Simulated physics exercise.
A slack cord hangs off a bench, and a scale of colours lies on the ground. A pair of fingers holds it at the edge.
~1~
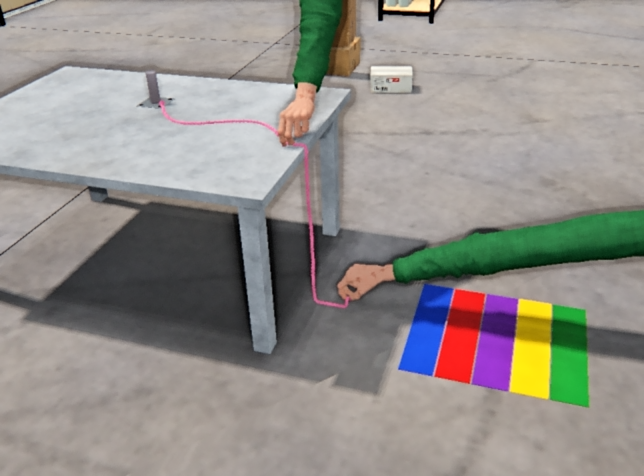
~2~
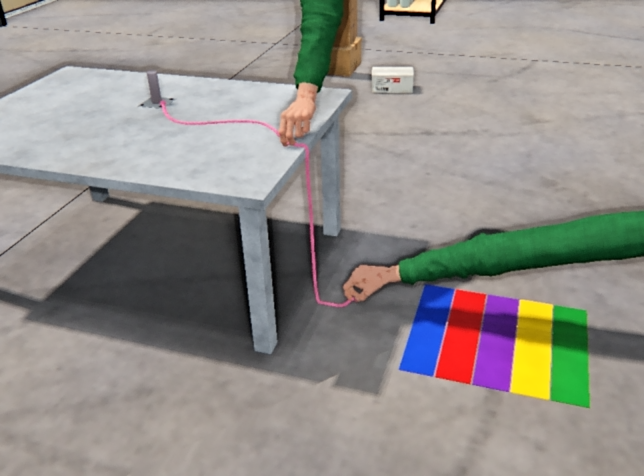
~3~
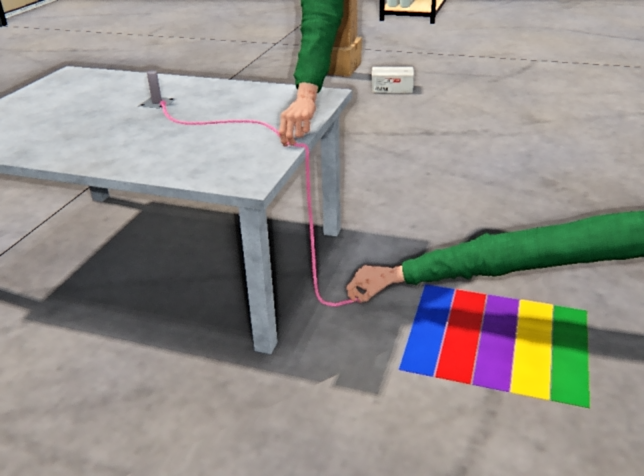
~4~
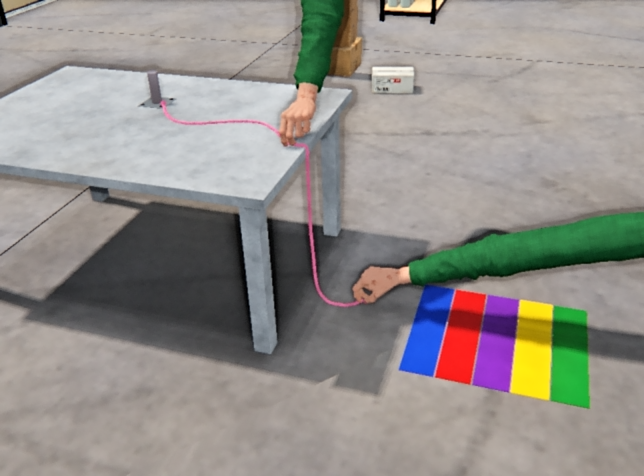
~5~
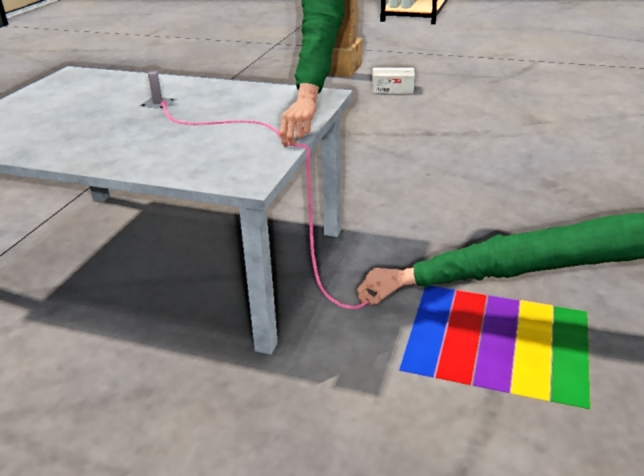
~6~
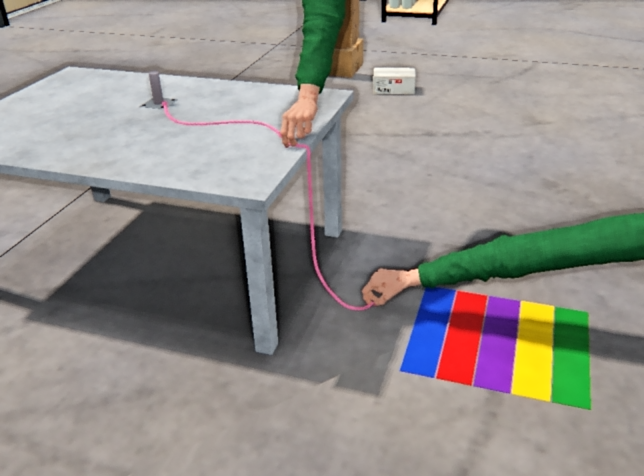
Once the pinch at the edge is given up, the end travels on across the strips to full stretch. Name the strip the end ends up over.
Purple.
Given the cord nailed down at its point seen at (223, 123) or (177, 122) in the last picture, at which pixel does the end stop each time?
Try one gives (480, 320); try two gives (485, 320).
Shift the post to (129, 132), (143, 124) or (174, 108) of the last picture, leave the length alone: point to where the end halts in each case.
In pixels, the answers are (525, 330), (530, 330) and (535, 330).
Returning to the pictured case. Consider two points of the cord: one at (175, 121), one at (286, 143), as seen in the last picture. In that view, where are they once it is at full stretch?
First one: (201, 113); second one: (319, 152).
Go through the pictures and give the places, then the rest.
End (348, 297); blue (420, 355); red (456, 362); purple (492, 369); yellow (530, 376); green (570, 384), in the first frame.
End (353, 299); cord through (166, 114) (215, 123) (275, 130) (307, 163) (311, 226) (316, 285), in the second frame.
End (357, 299), in the third frame.
End (363, 300); cord through (167, 113) (215, 123) (275, 130) (308, 163) (310, 226) (317, 285), in the fourth frame.
End (367, 301), in the fifth frame.
End (372, 303); cord through (168, 114) (216, 123) (276, 131) (309, 164) (312, 227) (326, 286), in the sixth frame.
Soon after, end near (438, 314); over blue.
Then, end near (479, 321); over red.
At full stretch, end near (503, 326); over purple. The end stops over the purple strip.
